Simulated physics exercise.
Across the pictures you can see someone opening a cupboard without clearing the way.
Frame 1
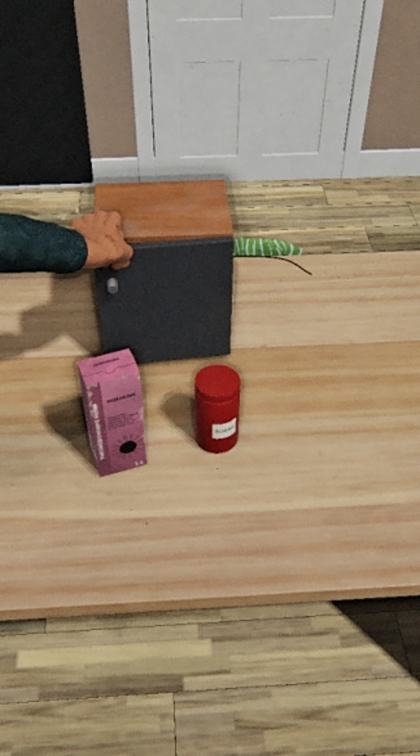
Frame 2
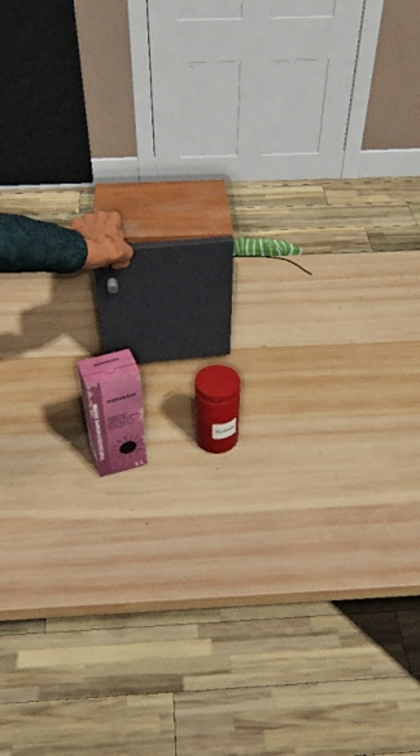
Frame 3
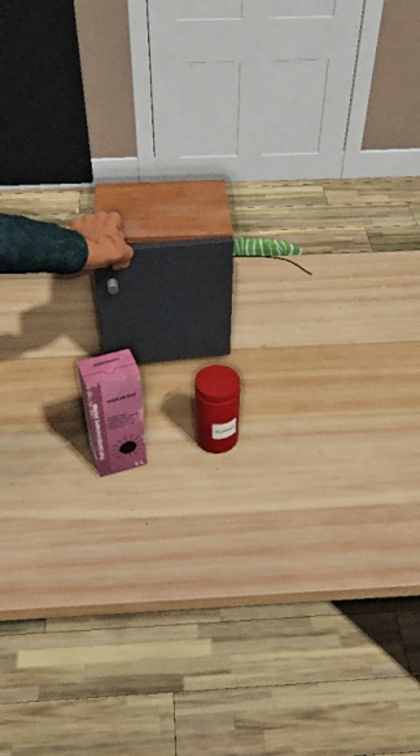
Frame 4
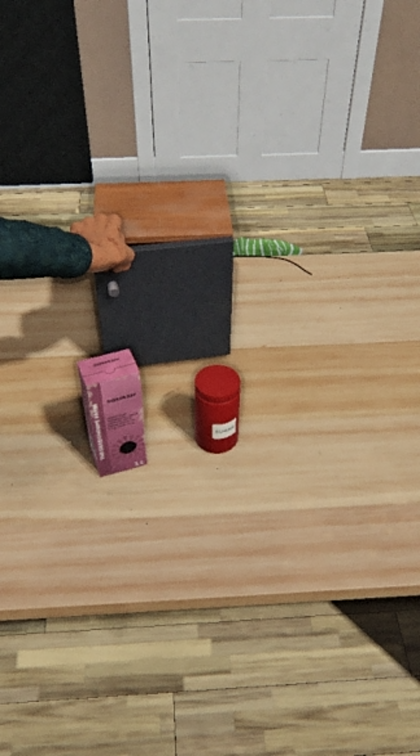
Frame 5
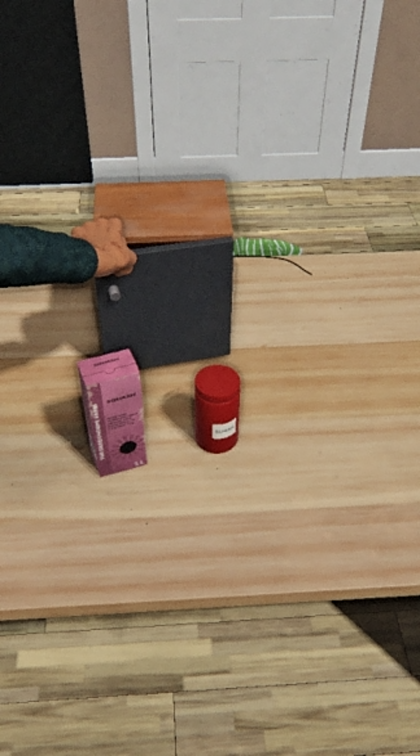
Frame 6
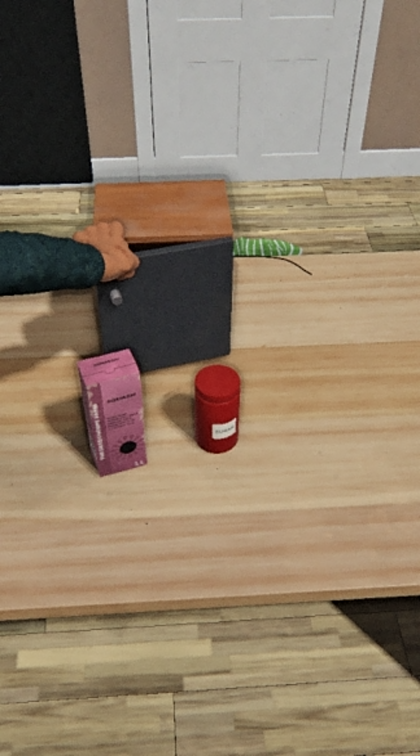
On a wooden table, a hand in a dark green sleeve gripped the top of a small cupboard's grey door, then pulled it slightly open behind a pink carton and a red jar.
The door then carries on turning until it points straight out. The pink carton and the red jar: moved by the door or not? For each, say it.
One by one: Most likely the pink carton stays safe; most likely the red jar gets hit.
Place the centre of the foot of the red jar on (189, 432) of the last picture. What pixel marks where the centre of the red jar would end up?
Roughly (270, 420).
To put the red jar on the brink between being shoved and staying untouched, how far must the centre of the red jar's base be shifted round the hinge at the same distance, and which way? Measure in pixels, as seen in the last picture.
I'd say close to 40 pixels, heading right.
Then, 1.54 s later than the last frame, door 74° open; pink carton at rest near (114, 416); red jar shifted a little near (230, 413).
When it is over, the pink carton remains where it is, near (114, 416); the red jar is pushed along, near (265, 415).
